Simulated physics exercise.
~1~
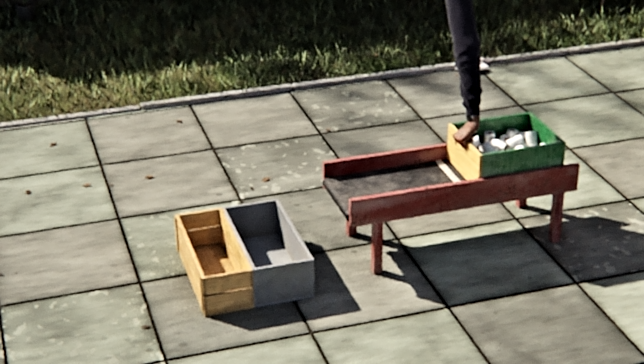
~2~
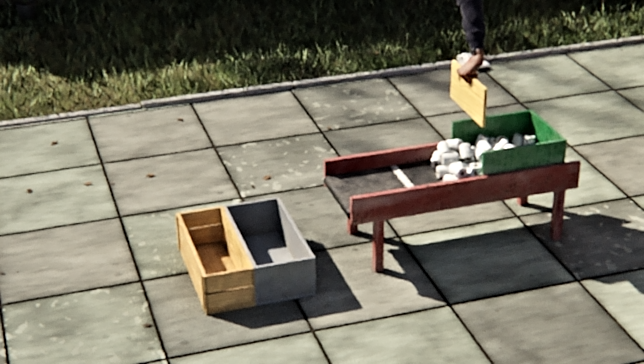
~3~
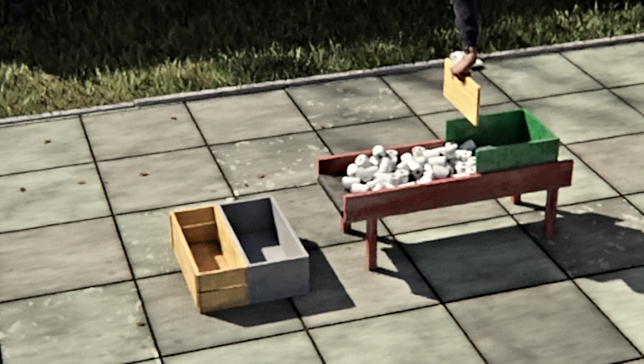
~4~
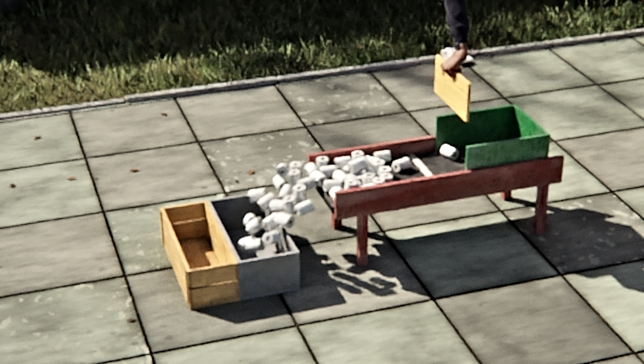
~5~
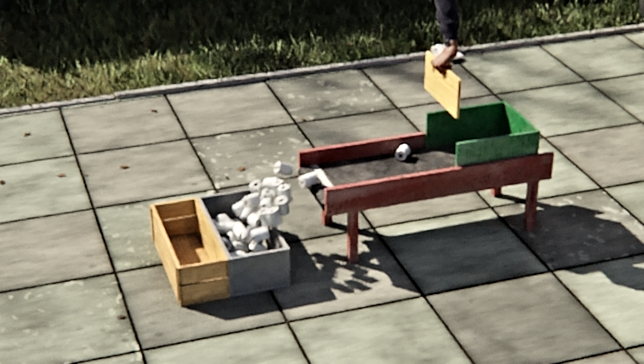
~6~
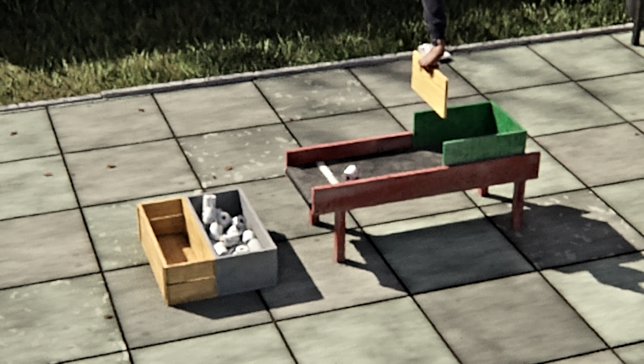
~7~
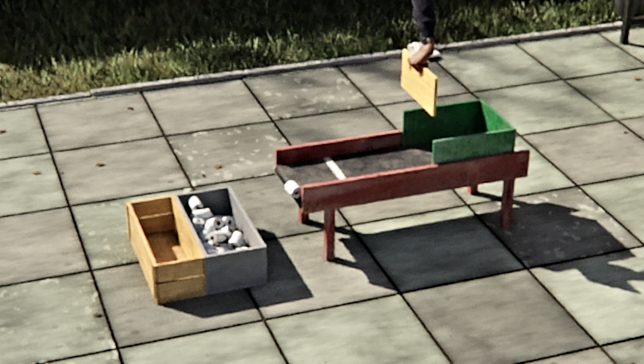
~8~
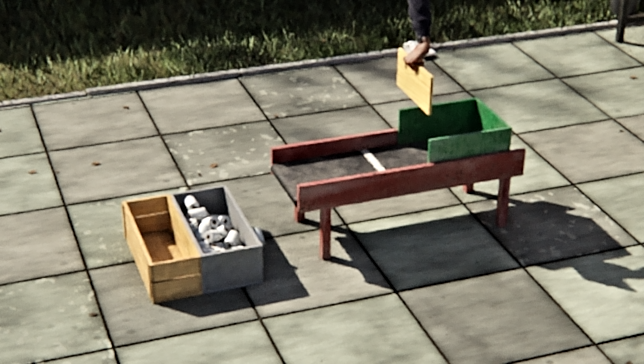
The video shows a hand lifting a yellow panel from a green pen, after which small white rolls ride left along a red-sided belt and tumble off its end, nearly all landing in the grey bin beside an empty wooden tote, leaving the belt clear.
